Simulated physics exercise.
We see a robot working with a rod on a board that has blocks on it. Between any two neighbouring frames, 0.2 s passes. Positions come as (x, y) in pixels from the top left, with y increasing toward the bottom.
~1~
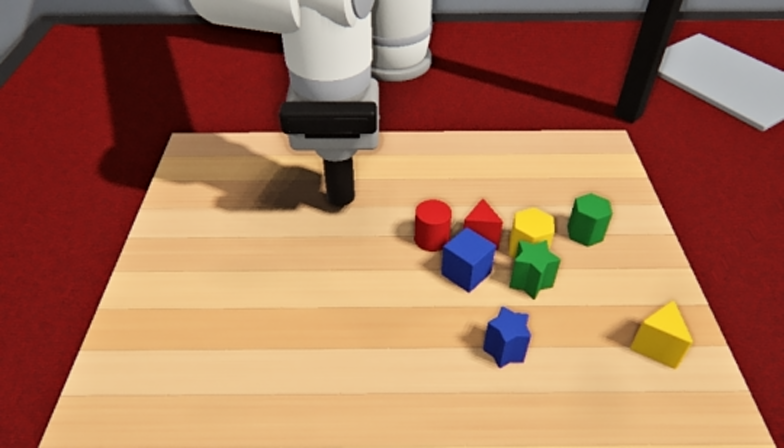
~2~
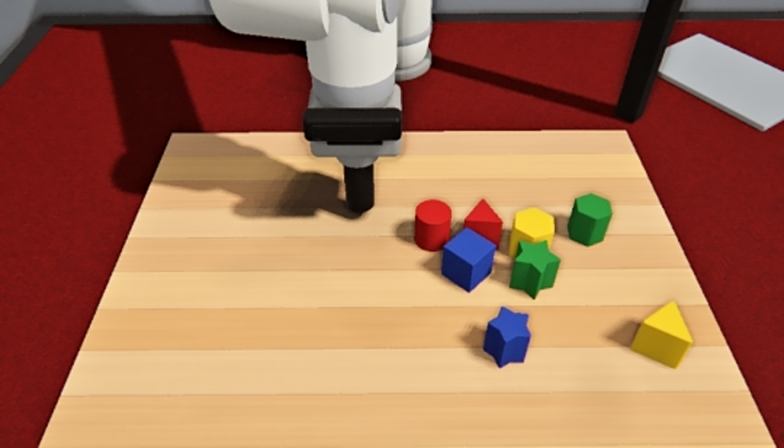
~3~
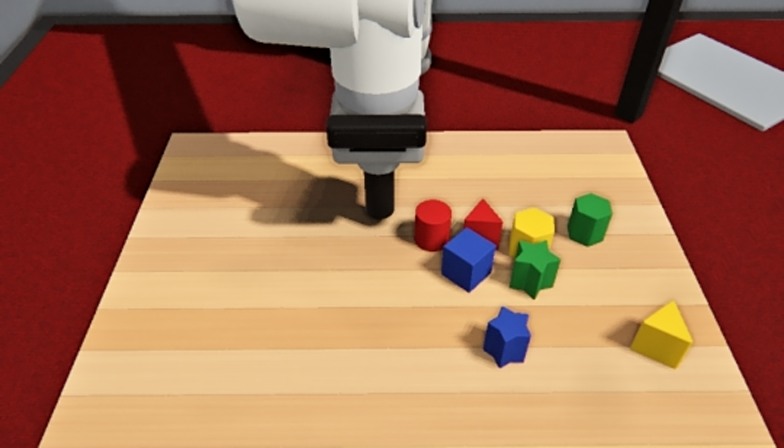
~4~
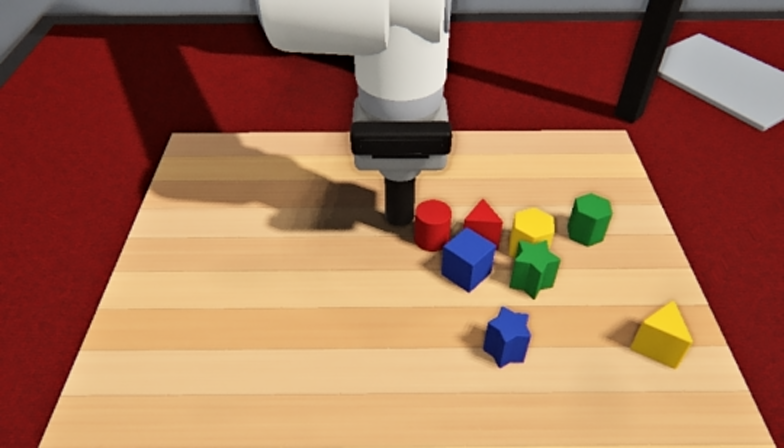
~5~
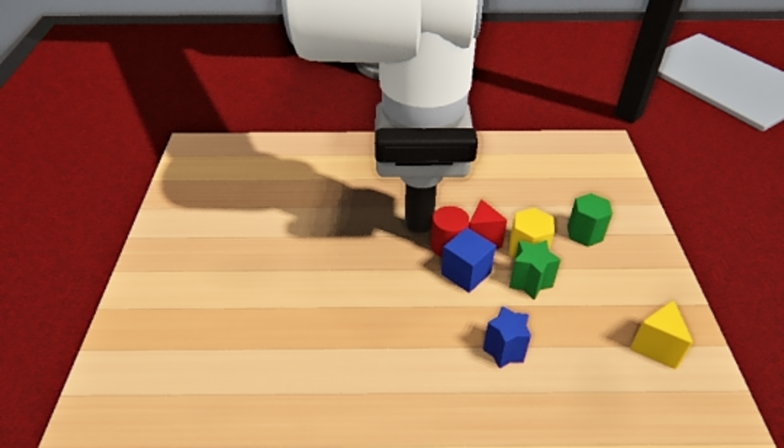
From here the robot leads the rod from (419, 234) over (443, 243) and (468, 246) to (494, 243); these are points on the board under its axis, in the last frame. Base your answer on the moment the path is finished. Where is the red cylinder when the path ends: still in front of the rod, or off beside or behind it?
My answer is that the red cylinder has slipped off.
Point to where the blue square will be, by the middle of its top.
It will likely be found at (487, 258).
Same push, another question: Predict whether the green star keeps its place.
Once the path ends, it is somewhere new.
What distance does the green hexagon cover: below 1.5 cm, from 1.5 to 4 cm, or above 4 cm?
Its final spot will lie within 1.5 cm of the current one.
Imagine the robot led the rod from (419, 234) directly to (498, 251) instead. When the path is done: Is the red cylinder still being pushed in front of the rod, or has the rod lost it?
I'm fairly sure the red cylinder rides along ahead of the rod to the very end.
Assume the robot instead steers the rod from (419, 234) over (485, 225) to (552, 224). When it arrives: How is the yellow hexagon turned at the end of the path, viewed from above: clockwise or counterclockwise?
Its rotation is clockwise.
On the path given first. Halfway along, rod at (458, 234); red cylinder at (491, 229); blue square at (486, 257), turned 60° clockwise; red three-sided block at (507, 212), turned 65° anticlockwise; yellow hexagon at (538, 221).
At the end, rod at (496, 232); red cylinder at (520, 236); blue square at (487, 258), turned 65° clockwise; red three-sided block at (520, 205), turned 55° anticlockwise; yellow hexagon at (547, 219), turned 20° clockwise; green star at (550, 264); green hexagon still.
